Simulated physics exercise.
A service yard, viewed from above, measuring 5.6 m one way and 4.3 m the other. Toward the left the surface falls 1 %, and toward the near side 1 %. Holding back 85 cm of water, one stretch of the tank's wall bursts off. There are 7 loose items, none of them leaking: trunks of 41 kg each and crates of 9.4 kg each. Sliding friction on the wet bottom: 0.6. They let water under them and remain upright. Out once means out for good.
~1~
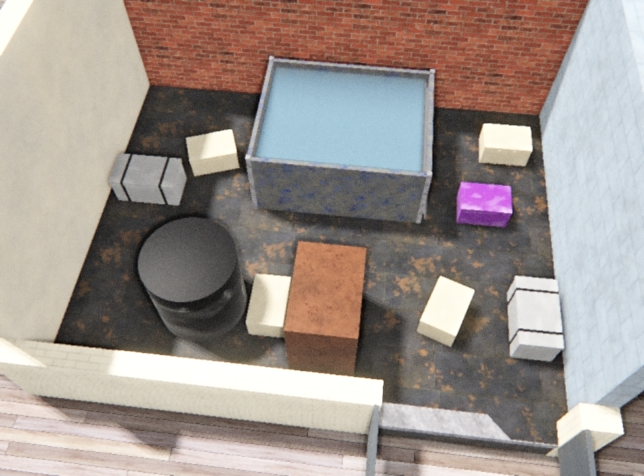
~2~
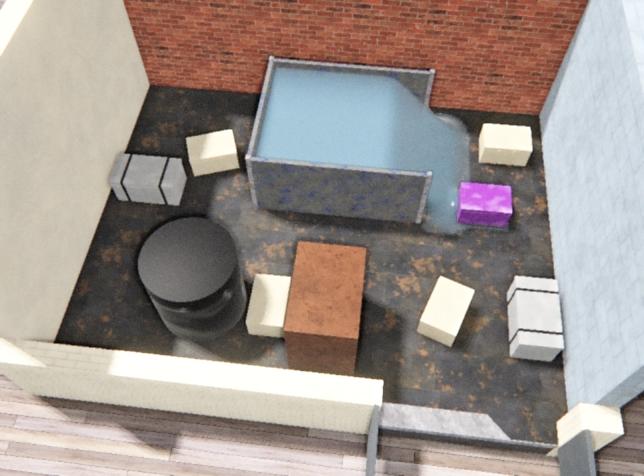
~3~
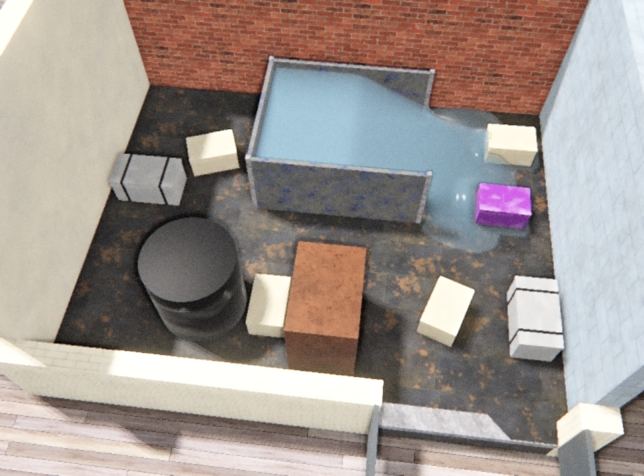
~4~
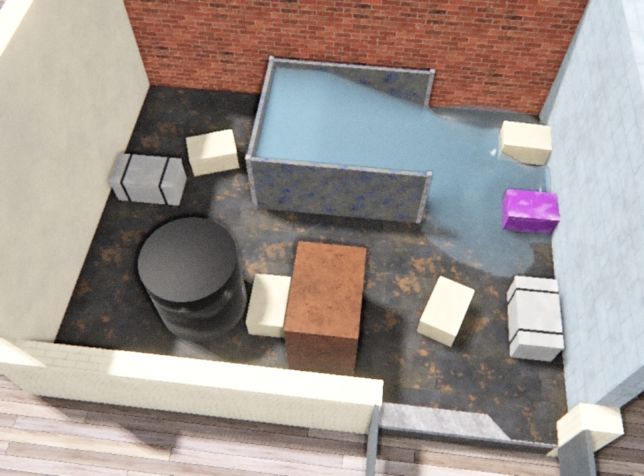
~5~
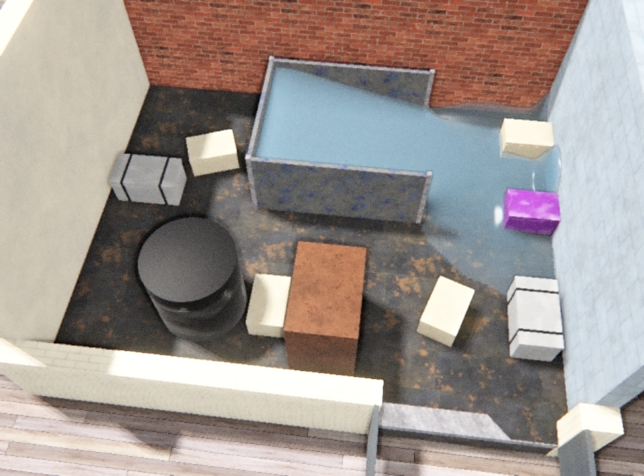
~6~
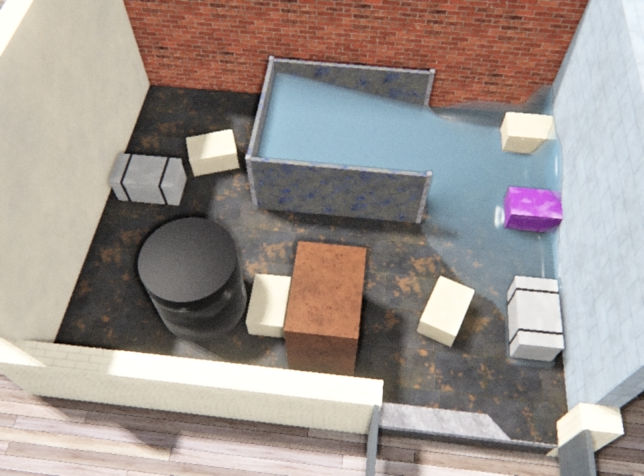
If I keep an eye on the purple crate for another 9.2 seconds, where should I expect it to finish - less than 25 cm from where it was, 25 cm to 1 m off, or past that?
It should finish more than 1 m away.
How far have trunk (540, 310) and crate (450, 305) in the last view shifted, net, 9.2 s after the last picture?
The first is washed out, the second sits 80 cm from its start.
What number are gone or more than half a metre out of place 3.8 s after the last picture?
The number I get is 3.
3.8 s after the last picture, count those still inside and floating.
At that moment 1.
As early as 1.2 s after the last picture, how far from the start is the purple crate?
By that time, close to 200 cm.
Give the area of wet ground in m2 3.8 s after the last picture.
The covered patch comes to about 20 m2.
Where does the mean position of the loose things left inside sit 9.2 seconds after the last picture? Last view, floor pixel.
Roughly at (292, 257).
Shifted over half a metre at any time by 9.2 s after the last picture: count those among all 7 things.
That comes to 4.
Then, 1.2 s after the last picture the purple crate is near (493, 365), 2.2 m from its start, afloat; 0 of 7 are out; 2 afloat.
Then, 3.8 s after the last picture the purple crate has gone out; 2 of 7 are out; 1 afloat.
Then, 6.2 s after the last picture the purple crate has gone out; 2 of 7 are out; 1 afloat.
Then, 9.2 s after the last picture the purple crate has gone out; 2 of 7 are out; 2 afloat.
